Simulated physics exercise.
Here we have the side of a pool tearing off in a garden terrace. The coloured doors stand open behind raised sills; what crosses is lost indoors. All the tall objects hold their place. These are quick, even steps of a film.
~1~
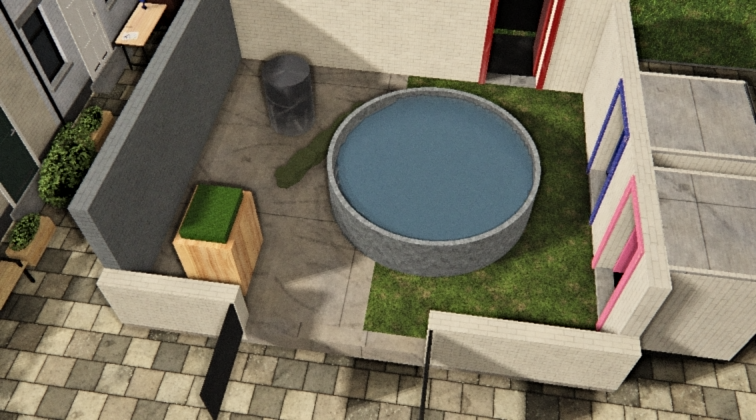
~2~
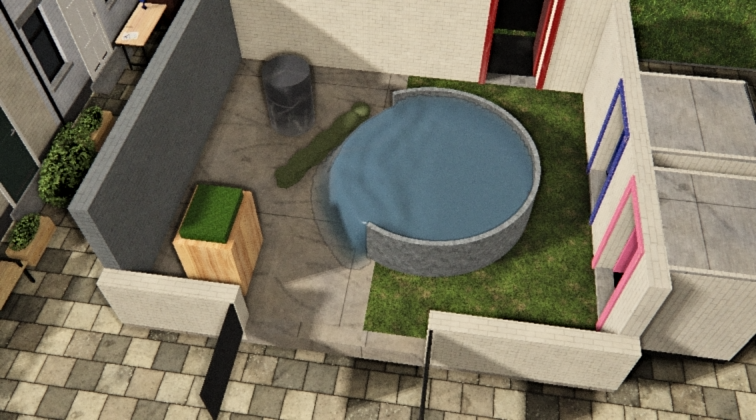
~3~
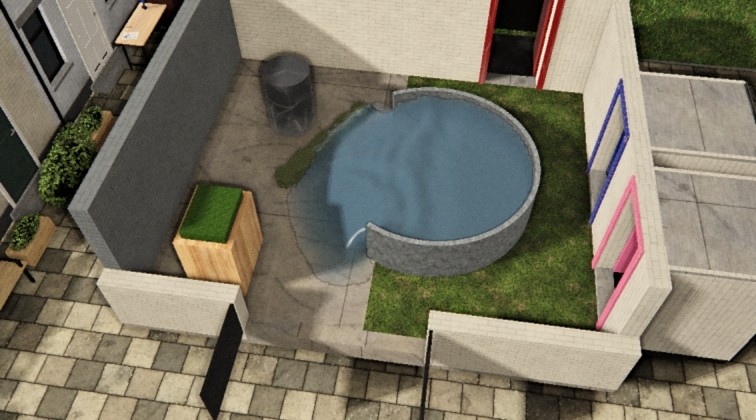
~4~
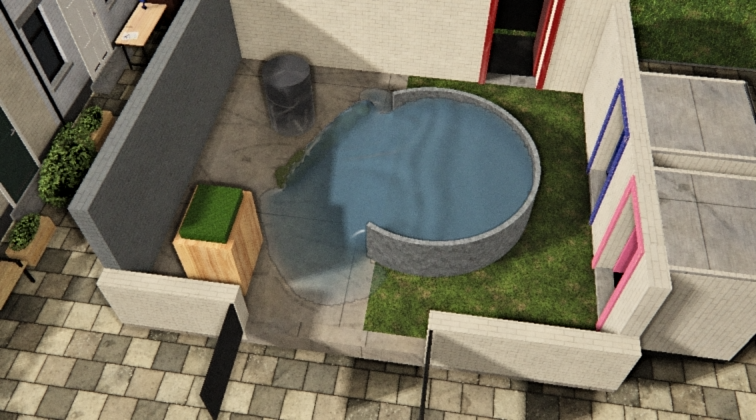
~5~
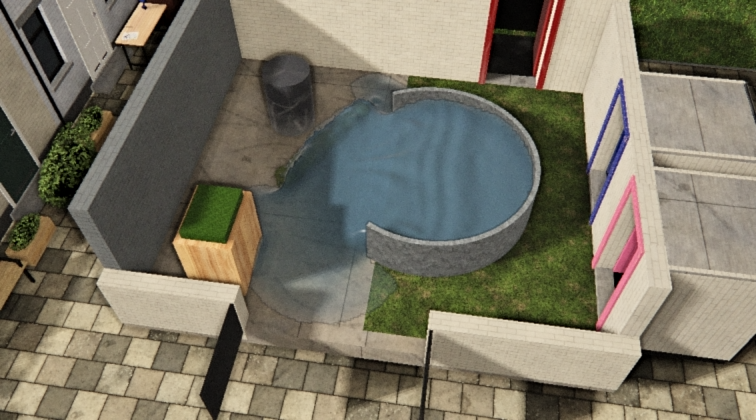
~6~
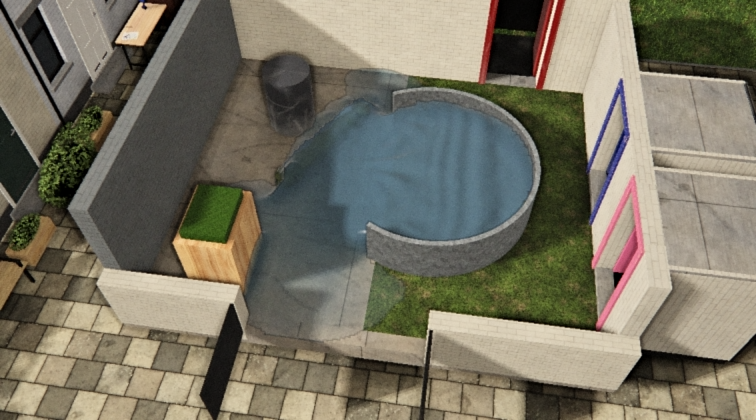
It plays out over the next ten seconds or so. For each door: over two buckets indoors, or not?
One by one: The pink door admits no more than that; the red door lets in a lot; the blue door admits no more than that.
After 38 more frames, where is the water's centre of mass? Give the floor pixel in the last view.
Close to (366, 167).
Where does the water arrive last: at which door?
It is the one in pink.
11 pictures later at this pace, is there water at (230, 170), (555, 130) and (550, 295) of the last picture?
In that order: Wet, clear, no water.
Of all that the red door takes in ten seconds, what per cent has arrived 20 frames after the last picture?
I make it 0 per cent.
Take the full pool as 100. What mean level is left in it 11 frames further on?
Some 46 per cent.
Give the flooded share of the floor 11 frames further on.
Roughly 60 per cent.
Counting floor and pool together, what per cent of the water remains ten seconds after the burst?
About 62 per cent.
A moment on, water covers 50 % of the floor; the pink door not reached, the red door not reached, the blue door not reached.
Next, water covers 60 % of the floor; the pink door not reached, the red door wet at the sill, nothing in, the blue door not reached.
Then, water covers 70 % of the floor; the pink door not reached, the red door wet at the sill, nothing in, the blue door not reached.
Later, water covers 85 % of the floor; the pink door not reached, the red door under two buckets in, the blue door wet at the sill, nothing in.
In the end, water covers 95 % of the floor; the pink door under two buckets in, the red door over two buckets in, the blue door wet at the sill, nothing in.
